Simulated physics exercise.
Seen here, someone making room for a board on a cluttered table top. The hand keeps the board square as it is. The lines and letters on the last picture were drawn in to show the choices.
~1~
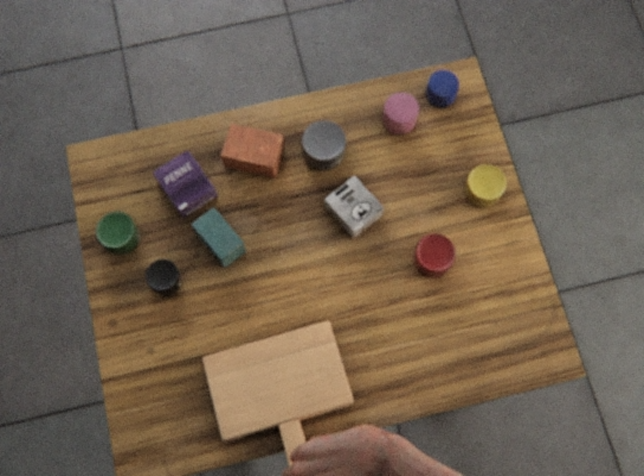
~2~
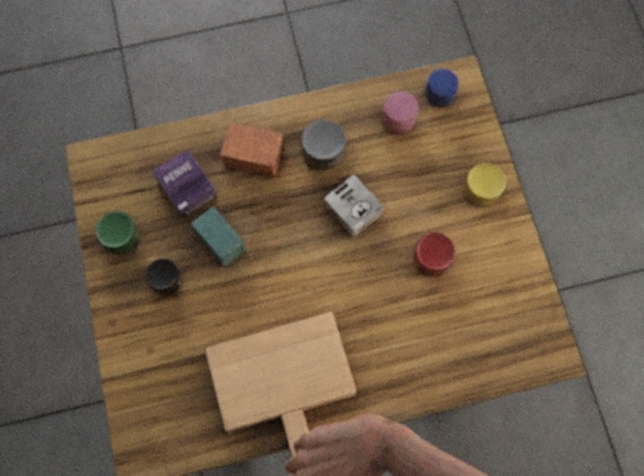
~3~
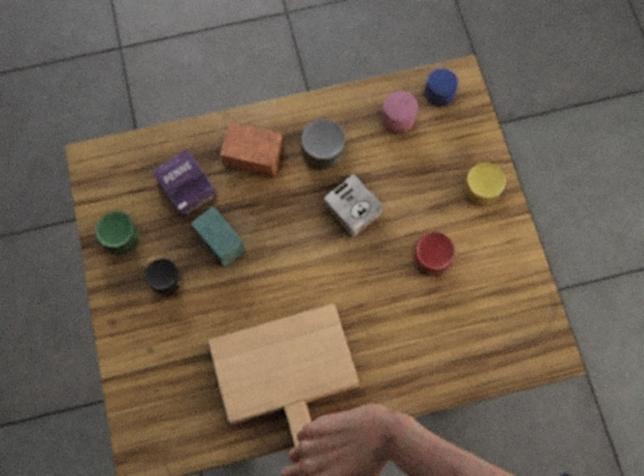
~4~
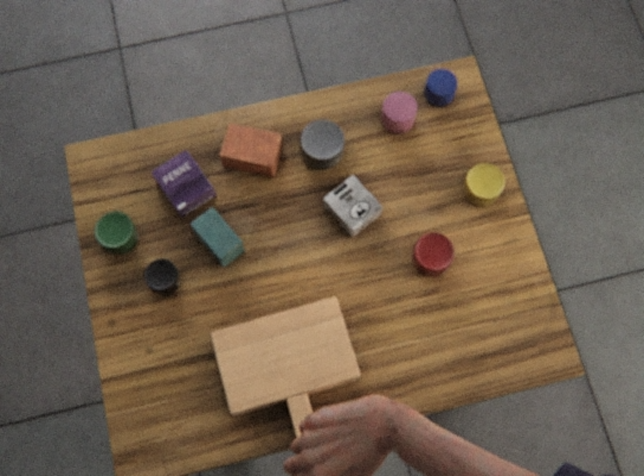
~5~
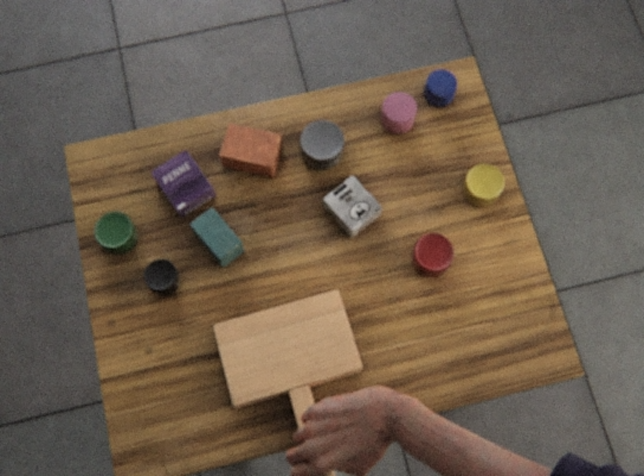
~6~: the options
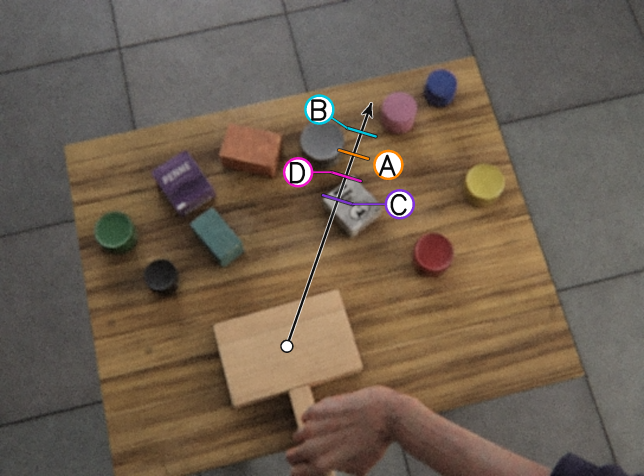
A hand slowly slides a wooden board slightly up the table toward the scattered objects.
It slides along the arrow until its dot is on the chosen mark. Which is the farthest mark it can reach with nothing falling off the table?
The farthest safe stop is B.
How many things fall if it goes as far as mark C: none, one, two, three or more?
In all, none.
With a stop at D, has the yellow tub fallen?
By then, no.
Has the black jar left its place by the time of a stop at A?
No.
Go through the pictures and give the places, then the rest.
The first frame shows white packet (354, 207); orange block (253, 151); red jar (434, 256).
The second frame shows board (280, 370); turquoise block (219, 237).
The third frame shows board (283, 362); green tub (118, 233).
The fourth frame shows board (285, 354); purple packet (184, 184).
The fifth frame shows board (287, 346); pink tin (398, 113); black jar (162, 278); white packet (352, 207).
On the marked copy, A at (353, 154); B at (361, 132); C at (338, 200); D at (346, 177); the arrow from (287, 346) to (372, 104); the white dot at (287, 346).
Taking B. A third of the way, board (316, 268); white packet (353, 188); blue tin (441, 88).
Two thirds of the way, board (342, 192); grey tub (314, 136); white packet (358, 132).
When it is over, board (361, 137); white packet (362, 84); grey tub (308, 95); nothing has fallen.
As for the rest, A is safe but short; C is safe but short; D is safe but short.
